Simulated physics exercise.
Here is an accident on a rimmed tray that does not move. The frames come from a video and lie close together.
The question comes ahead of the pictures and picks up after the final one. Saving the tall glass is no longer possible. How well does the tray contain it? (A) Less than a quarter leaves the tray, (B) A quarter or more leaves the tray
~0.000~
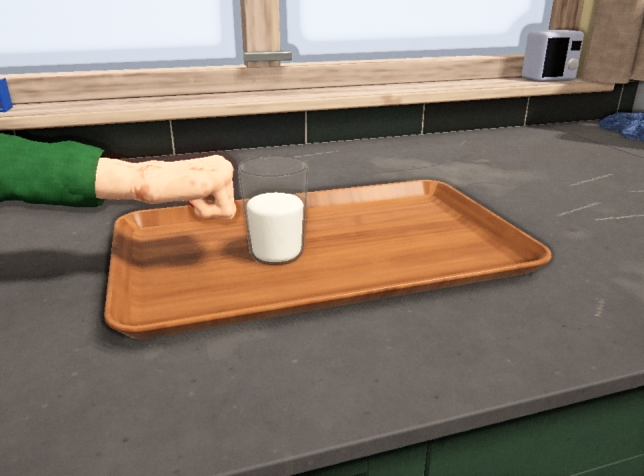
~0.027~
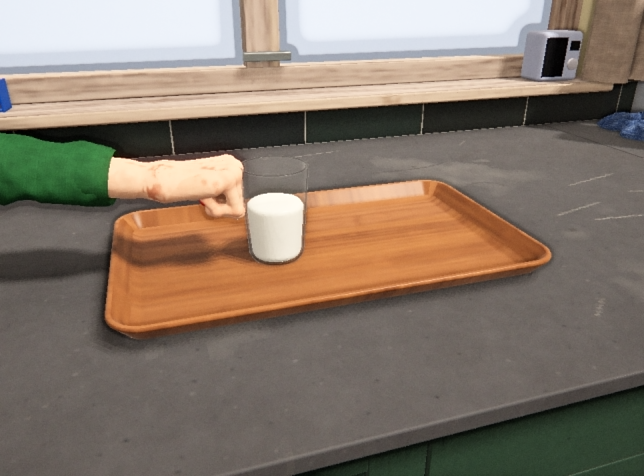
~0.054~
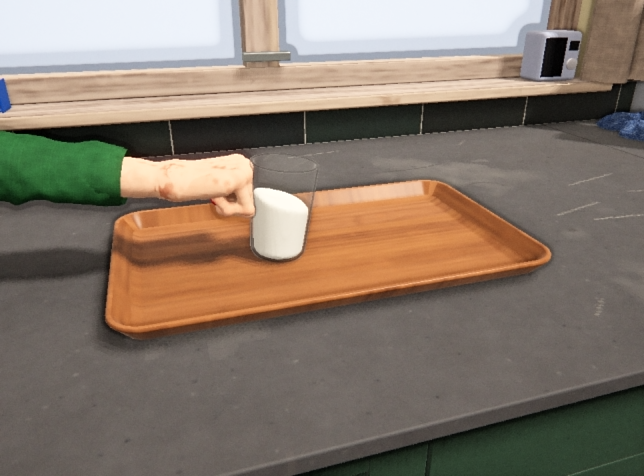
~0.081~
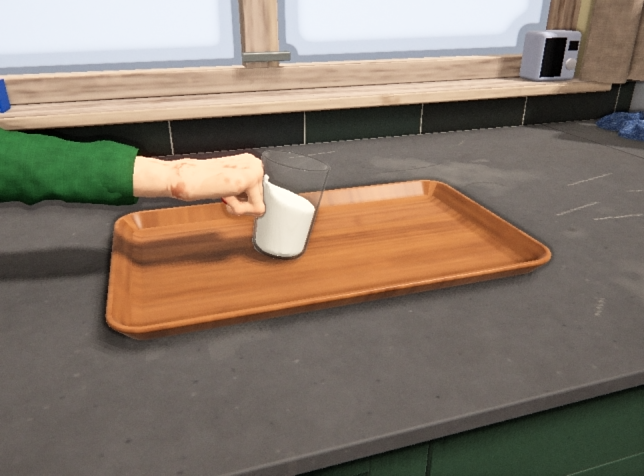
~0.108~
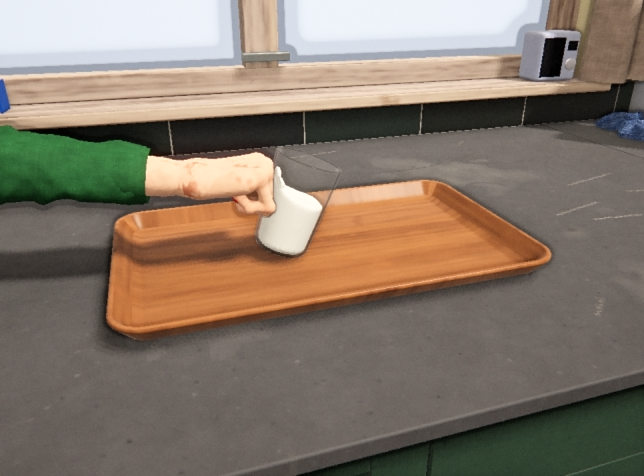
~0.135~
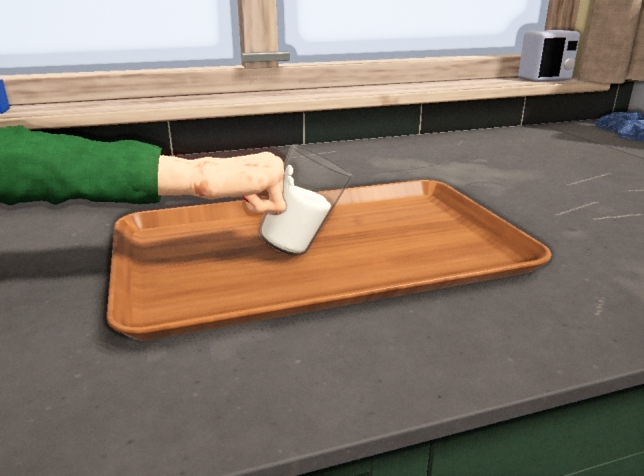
B, A quarter or more leaves the tray.
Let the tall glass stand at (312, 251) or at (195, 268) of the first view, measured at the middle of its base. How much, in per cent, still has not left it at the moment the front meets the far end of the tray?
You'd get 70 % from the first place and 40 % from the second.
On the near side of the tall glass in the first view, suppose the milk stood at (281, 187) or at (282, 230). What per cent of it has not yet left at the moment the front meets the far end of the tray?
Roughly 55 per cent, then roughly 65 per cent.
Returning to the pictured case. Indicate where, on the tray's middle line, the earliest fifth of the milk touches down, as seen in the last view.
Landing point, centre line: Approx. (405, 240).
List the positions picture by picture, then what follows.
The first frame shows tilt 0°; right rim (305, 164); surface from (246, 204) to (301, 198); the tray's far rim is at (489, 213); the tray is clear ahead.
The second frame shows tilt 0°; right rim (305, 164); surface from (247, 204) to (301, 198).
The third frame shows tilt 7°; right rim (316, 165); surface from (253, 190) to (303, 200).
The fourth frame shows tilt 13°; right rim (327, 166); surface from (263, 176) to (313, 203).
The fifth frame shows tilt 21°; right rim (338, 169); surface from (268, 193) to (320, 201).
The sixth frame shows tilt 28°; right rim (348, 174); surface from (273, 198) to (326, 197).
A moment on, the tall glass lies on its side and 99 per cent is in the glass, 1 on the tray and 0 above or beyond its rim.
Next, the tall glass lies on its side and 55 per cent is in the glass, 41 on the tray and 4 above or beyond its rim.
Then the tall glass lies on its side and 27 per cent is in the glass, 52 on the tray and 21 above or beyond its rim.
Later the tall glass lies on its side and 14 per cent is in the glass, 53 on the tray and 33 above or beyond its rim.
At rest 65 per cent is held by tray and glass, 35 is off the tray.
